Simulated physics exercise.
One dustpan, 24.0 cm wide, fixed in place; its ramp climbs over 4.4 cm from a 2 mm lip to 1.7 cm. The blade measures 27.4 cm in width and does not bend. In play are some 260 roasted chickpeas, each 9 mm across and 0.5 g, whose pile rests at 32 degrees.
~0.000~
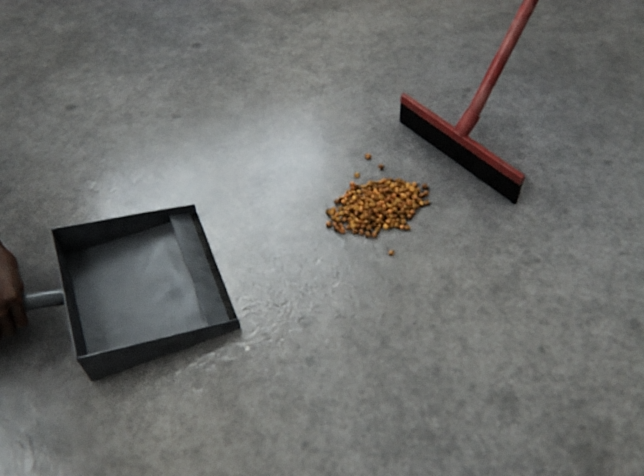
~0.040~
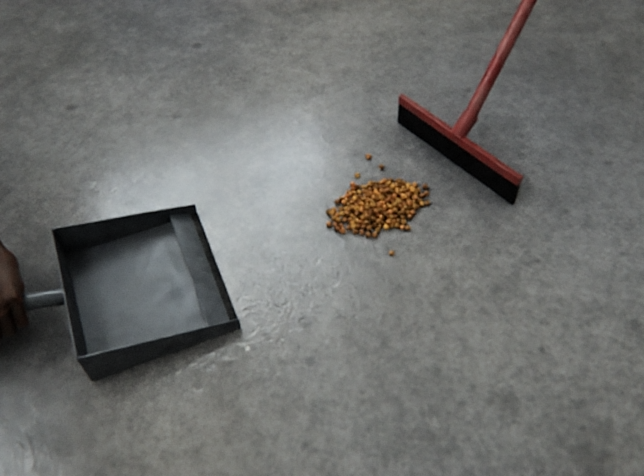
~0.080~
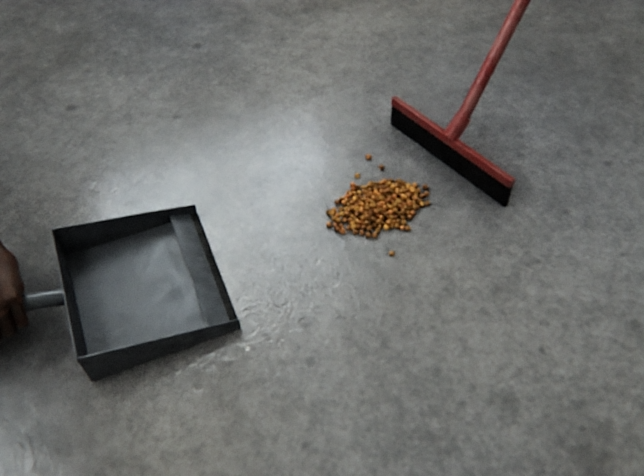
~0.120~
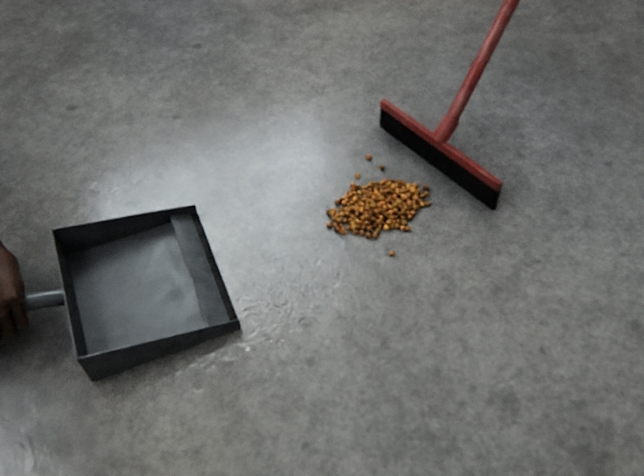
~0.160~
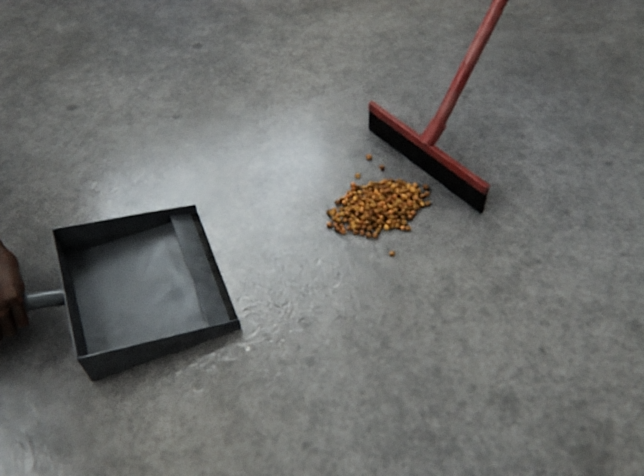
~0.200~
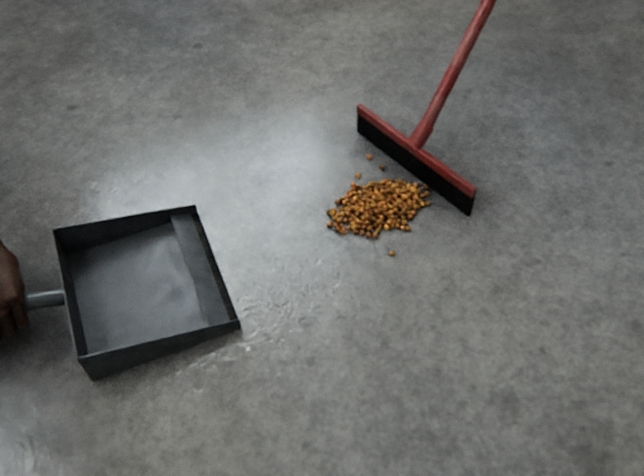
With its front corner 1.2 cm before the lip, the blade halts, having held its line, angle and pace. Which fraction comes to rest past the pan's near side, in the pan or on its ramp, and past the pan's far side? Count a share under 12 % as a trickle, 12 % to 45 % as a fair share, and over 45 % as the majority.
Near side: Not much; pan: Not much; far side: Not much.
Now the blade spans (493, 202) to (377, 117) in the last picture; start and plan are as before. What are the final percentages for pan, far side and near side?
Pan 10 % / far 0 % / near 25 %.
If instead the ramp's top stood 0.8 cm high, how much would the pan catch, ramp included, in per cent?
Then around 0 percent, ramp counted.
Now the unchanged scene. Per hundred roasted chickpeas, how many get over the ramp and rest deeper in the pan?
Something like 0 per cent of the whole.
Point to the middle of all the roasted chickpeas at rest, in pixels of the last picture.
When it all comes to rest, the middle is near (247, 258).
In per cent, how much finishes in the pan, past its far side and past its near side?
In per cent - near side 0, pan 0, far side 0.
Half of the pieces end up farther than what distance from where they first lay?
About 24 cm.
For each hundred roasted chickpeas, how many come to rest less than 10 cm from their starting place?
Around 10 in a hundred.
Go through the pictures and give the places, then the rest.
The first frame shows blade from (520, 181) to (404, 100), moved 0.0 cm, 0 of the pieces shifted so far; middle of the pieces at (379, 203); pan at (137, 294).
The second frame shows blade from (518, 182) to (402, 101), moved 0.5 cm, 0 of the pieces shifted so far; middle of the pieces at (380, 203).
The third frame shows blade from (510, 184) to (395, 102), moved 1.8 cm, 0 of the pieces shifted so far; middle of the pieces at (380, 204).
The fourth frame shows blade from (498, 187) to (383, 105), moved 3.9 cm, 0 of the pieces shifted so far; middle of the pieces at (380, 204).
The fifth frame shows blade from (485, 190) to (372, 108), moved 6.2 cm, 0 of the pieces shifted so far; middle of the pieces at (380, 204).
The sixth frame shows blade from (472, 193) to (360, 110), moved 8.5 cm, 0 of the pieces shifted so far; middle of the pieces at (380, 204); pan at (137, 294). Its pace works out near 0.56 m/s, heading 6 degrees away from the viewer's side.
After 0.48 s, middle of the blade 21 cm from the lip; 0 % over the lip, far side 0 %, near side 0 %.
After 0.66 s, middle of the blade 11 cm from the lip; 0 % over the lip, far side 0 %, near side 0 %.
Then, at 0.96 s, middle of the blade 6 cm from the lip; 0 % over the lip, far side 0 %, near side 0 %.
At rest (1.3 s), near side 0 %, pan 0 %, far side 0 %, in front of the lip or behind the blade 95 %.
